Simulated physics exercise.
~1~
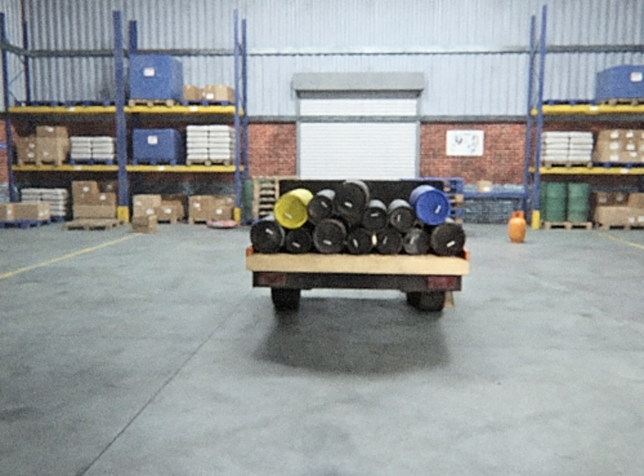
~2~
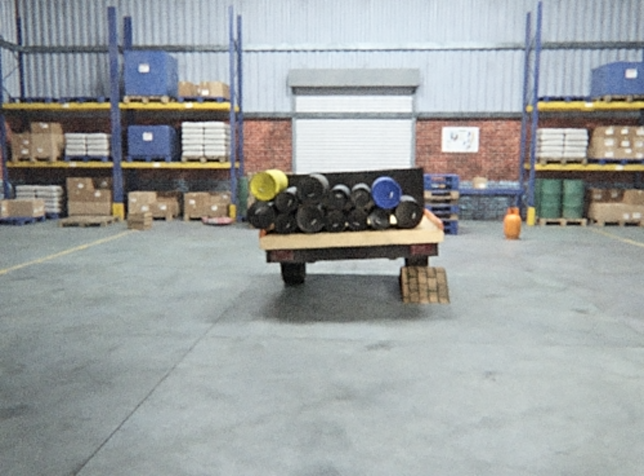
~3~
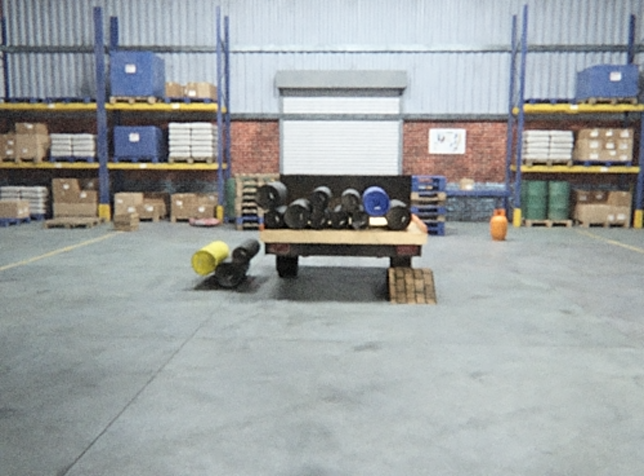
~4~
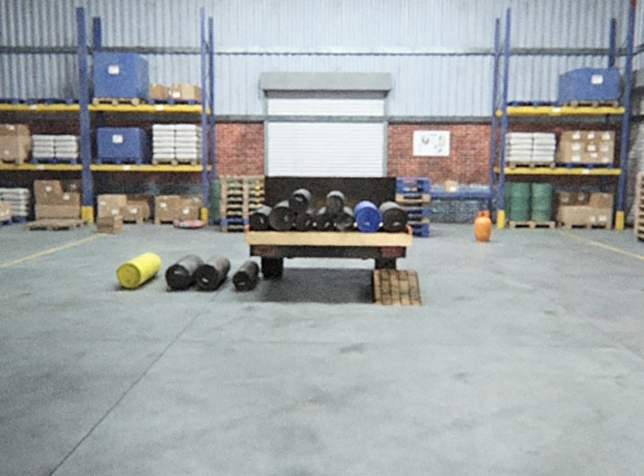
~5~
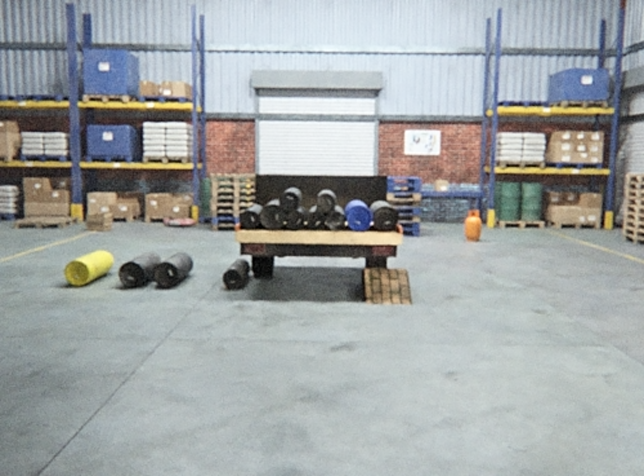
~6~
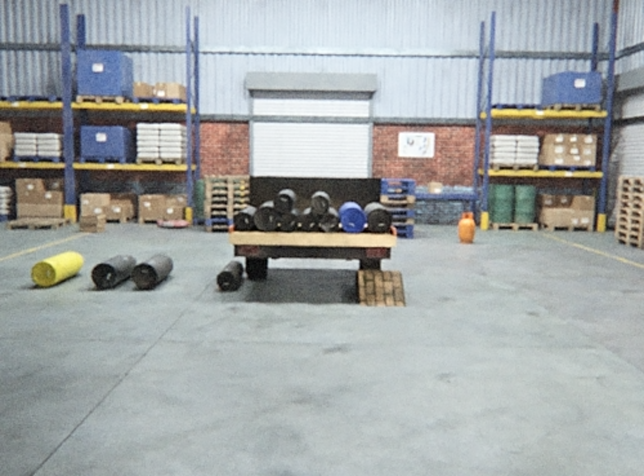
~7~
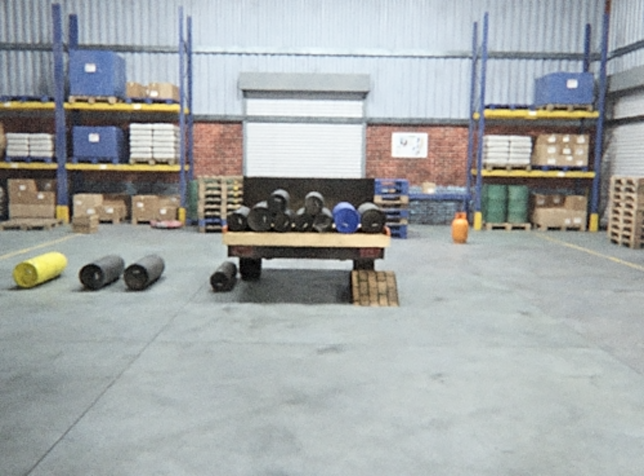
A trailer stacked with dark, yellow and blue cylinders tilts left as its right wheel rides over a wooden hump, then levels, while the yellow cylinder and three dark ones drop off the left side and roll apart across the floor; the blue one stays aboard with the rest.
